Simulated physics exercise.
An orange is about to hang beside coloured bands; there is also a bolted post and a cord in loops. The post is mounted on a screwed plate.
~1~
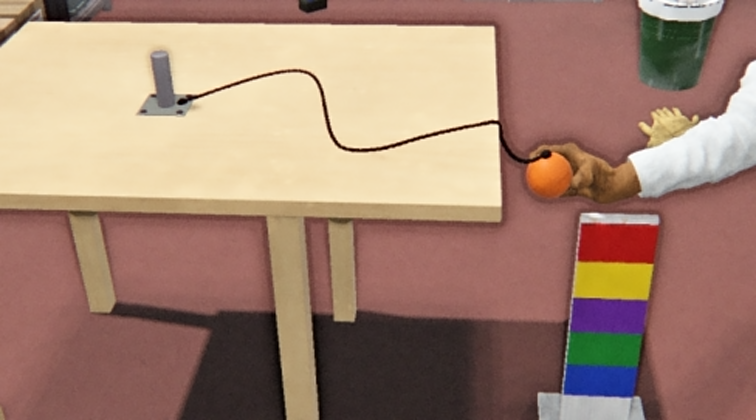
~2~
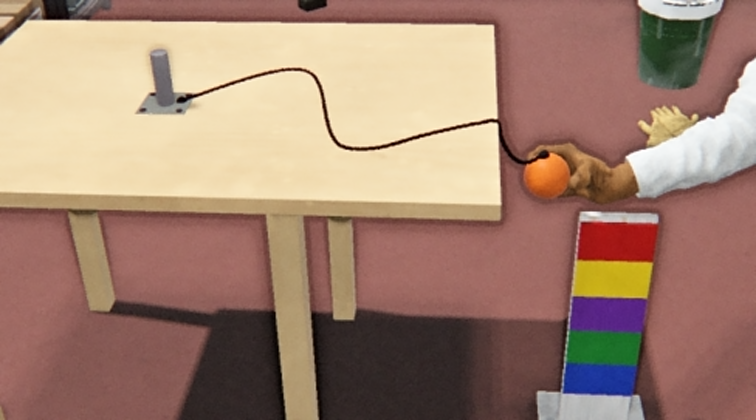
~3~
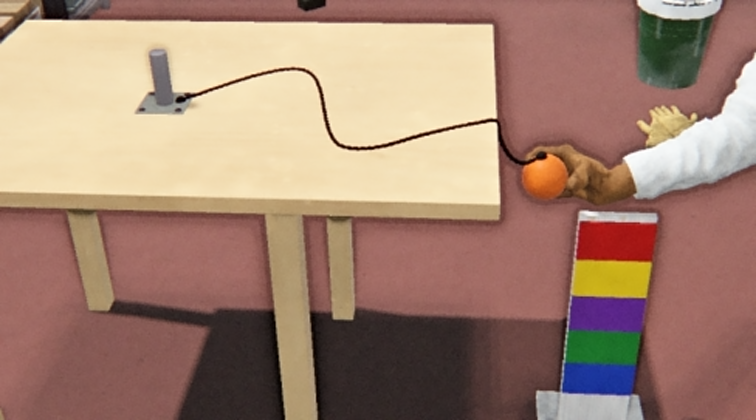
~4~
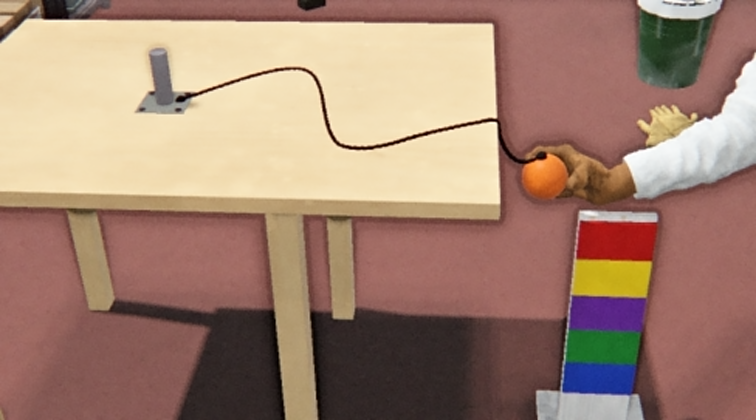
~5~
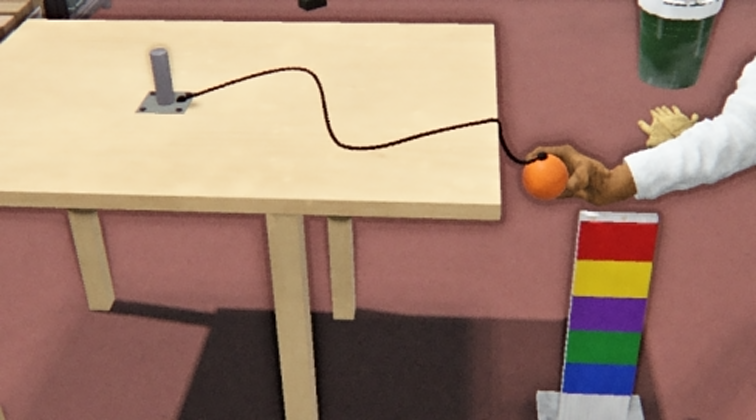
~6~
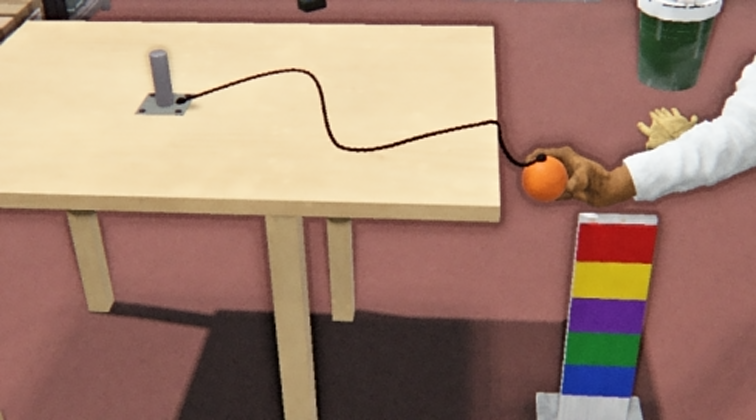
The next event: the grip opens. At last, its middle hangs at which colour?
At green.
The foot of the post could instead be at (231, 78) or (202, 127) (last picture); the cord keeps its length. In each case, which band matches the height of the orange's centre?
Going case by case, it's blue and then blue.
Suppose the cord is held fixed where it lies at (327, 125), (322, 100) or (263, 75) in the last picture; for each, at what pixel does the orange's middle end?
Try by try, around (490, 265), (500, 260) and (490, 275).
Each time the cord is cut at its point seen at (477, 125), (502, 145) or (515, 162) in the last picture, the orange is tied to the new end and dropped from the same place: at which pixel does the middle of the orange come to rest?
In turn, (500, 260) for the first, (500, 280) for the second and (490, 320) for the third.
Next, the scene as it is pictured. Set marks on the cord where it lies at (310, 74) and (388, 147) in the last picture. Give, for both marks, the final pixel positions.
I'd say about (335, 103) for one and about (494, 155) for the other.
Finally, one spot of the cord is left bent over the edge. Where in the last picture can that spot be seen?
You'll find it somewhere around (336, 143).
Soon after, orange near (448, 316); level with green.
Then, orange near (508, 323); level with green.
At rest, orange near (481, 322); level with green. Its middle rests at the green band.
